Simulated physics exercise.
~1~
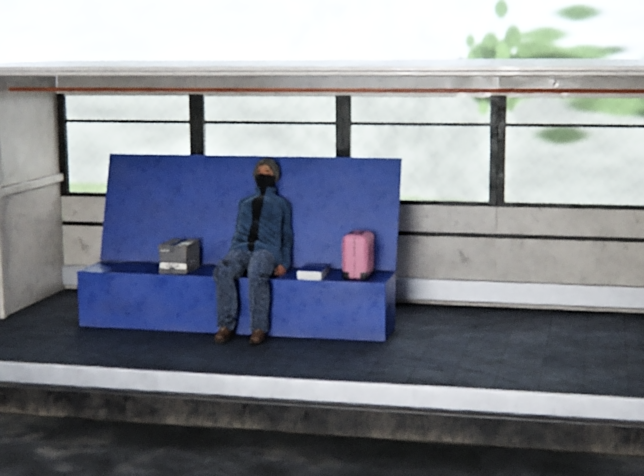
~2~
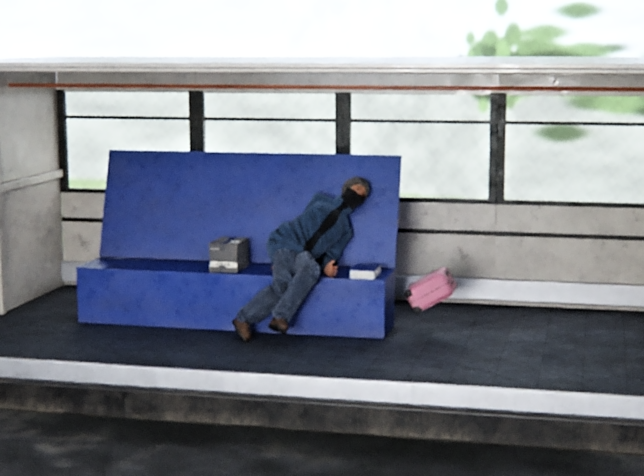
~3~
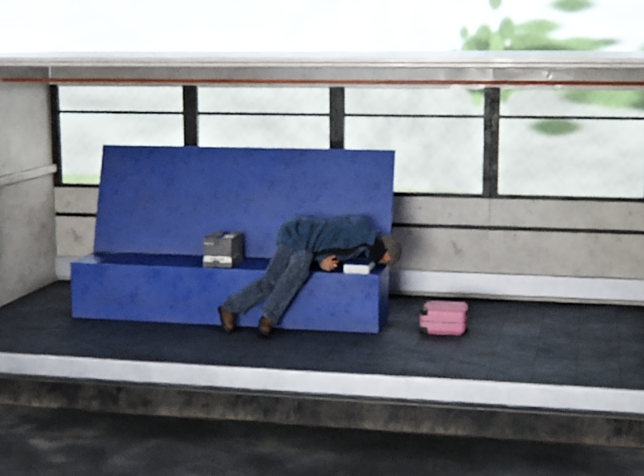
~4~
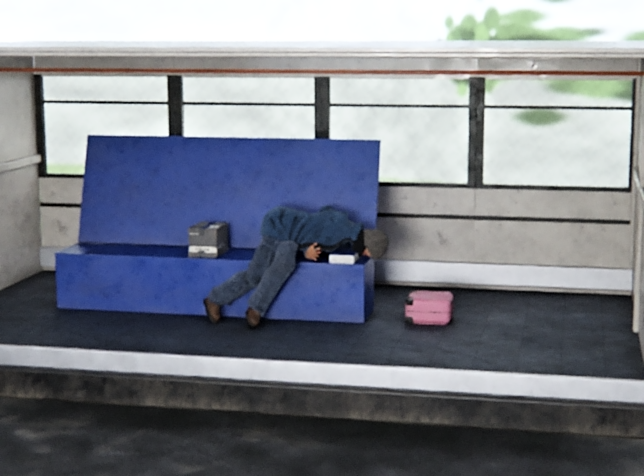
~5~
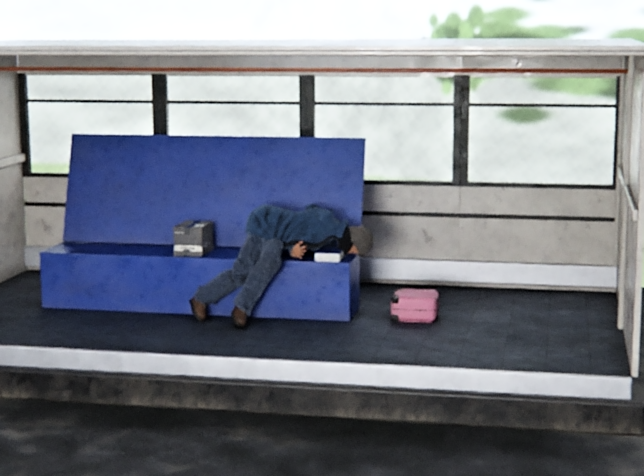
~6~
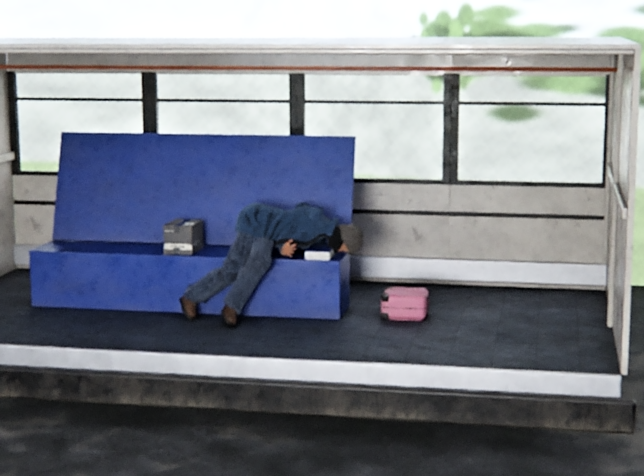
Commuter on a blue bench toppling sideways to the right and staying slumped, pink case falling to the floor, other items staying on.
